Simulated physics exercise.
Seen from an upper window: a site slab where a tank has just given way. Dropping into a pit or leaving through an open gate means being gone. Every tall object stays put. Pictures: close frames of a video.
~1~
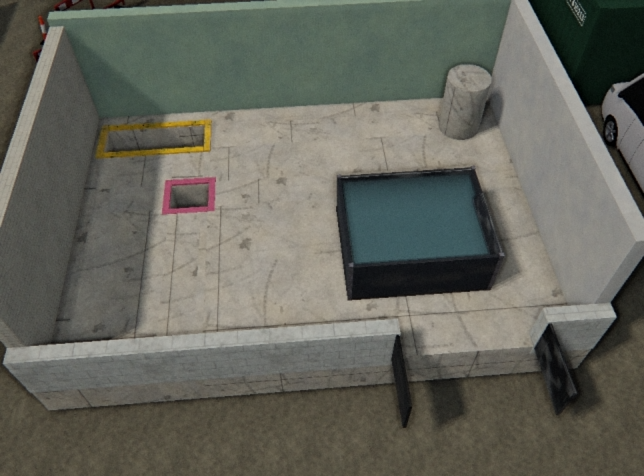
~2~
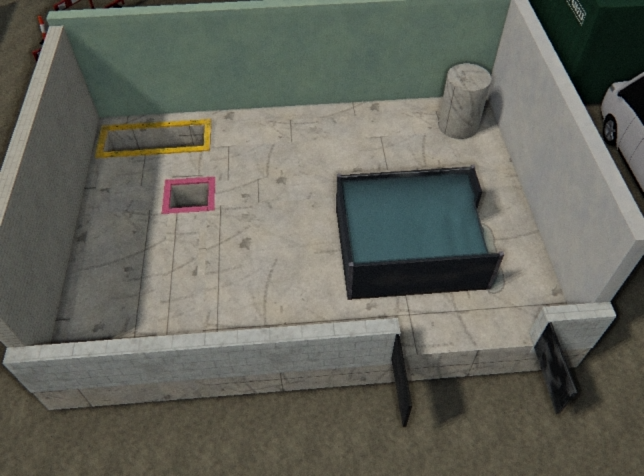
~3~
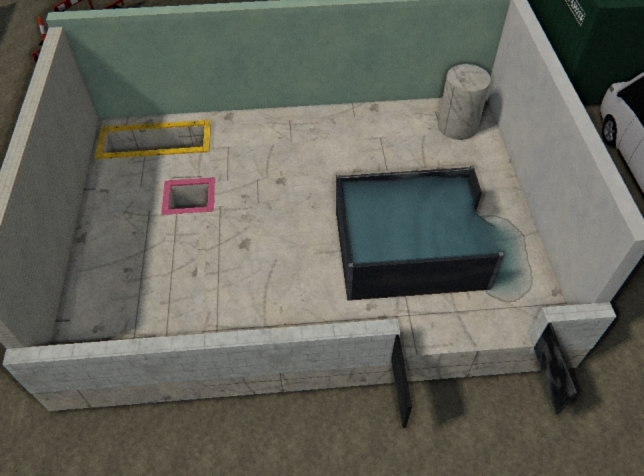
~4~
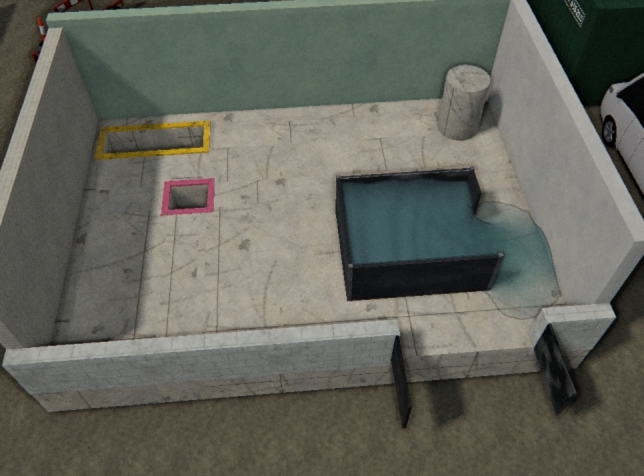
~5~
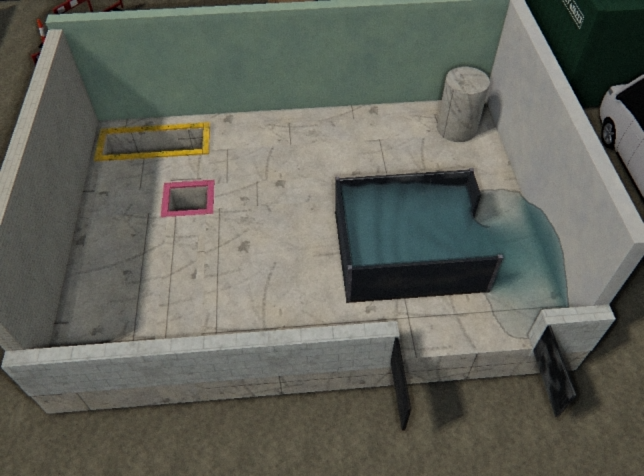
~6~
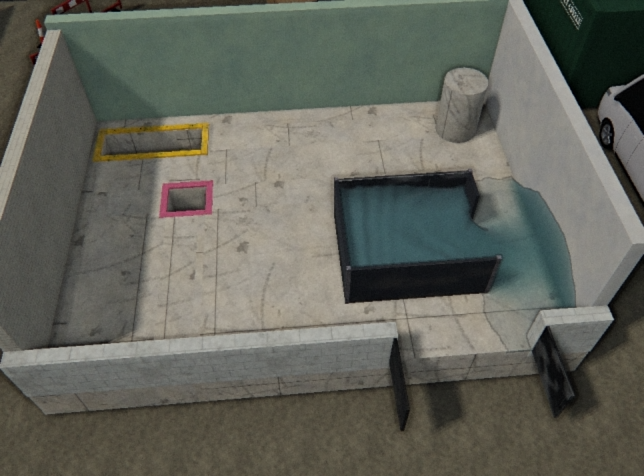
On a walled concrete slab seen from above, the right side of a dark tank opened and blue water poured out, spreading across the floor toward the right wall and the front corner.
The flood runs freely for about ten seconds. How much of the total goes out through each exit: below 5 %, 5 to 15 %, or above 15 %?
As I see it, gate: Upwards of fifteen per cent, pink pit: A twentieth to fifteen per cent, yellow pit: A twentieth to fifteen per cent.
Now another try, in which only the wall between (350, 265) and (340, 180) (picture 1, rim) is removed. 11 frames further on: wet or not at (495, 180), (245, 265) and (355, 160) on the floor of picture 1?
In that order: Not flooded, flooded, free of water.
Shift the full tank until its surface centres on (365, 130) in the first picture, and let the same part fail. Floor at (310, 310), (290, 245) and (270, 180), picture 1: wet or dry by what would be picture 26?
Spot 1 unwetted, spot 2 unwetted, and spot 3 unwetted.
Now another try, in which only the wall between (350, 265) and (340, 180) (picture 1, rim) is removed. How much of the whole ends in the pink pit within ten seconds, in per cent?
Approximate share, pink: 25 in a hundred.
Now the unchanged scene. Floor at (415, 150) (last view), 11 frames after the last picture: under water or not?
Soaked.
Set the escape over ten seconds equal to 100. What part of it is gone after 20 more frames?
About 25 per cent.
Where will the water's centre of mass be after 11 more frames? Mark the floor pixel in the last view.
My reading is close to (450, 247).
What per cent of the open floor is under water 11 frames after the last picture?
My estimate is near 30 per cent.
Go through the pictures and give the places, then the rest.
Still water in the tank at (415, 217), in the first frame.
Water pours out at (480, 246) and has run to (498, 287), in the second frame.
The front is at (497, 220), out from the gap at (480, 247), in the third frame.
The front is at (557, 290), out from the gap at (479, 249), in the fourth frame.
The front is at (520, 195), out from the gap at (478, 251), in the fifth frame.
The front is at (513, 181), out from the gap at (477, 251), in the sixth frame.
A moment on, water covers 15 % of the floor; the gate 0 %, the pink pit 0 %, the yellow pit 0 %.
Next, water covers 30 % of the floor; the gate 3 %, the pink pit 0 %, the yellow pit 0 %.
Then, water covers 50 % of the floor; the gate 10 %, the pink pit 0 %, the yellow pit 0 %.
Later, water covers 80 % of the floor; the gate 19 %, the pink pit 1 %, the yellow pit 3 %.
In the end, water covers 95 % of the floor; the gate 24 %, the pink pit 7 %, the yellow pit 8 %.
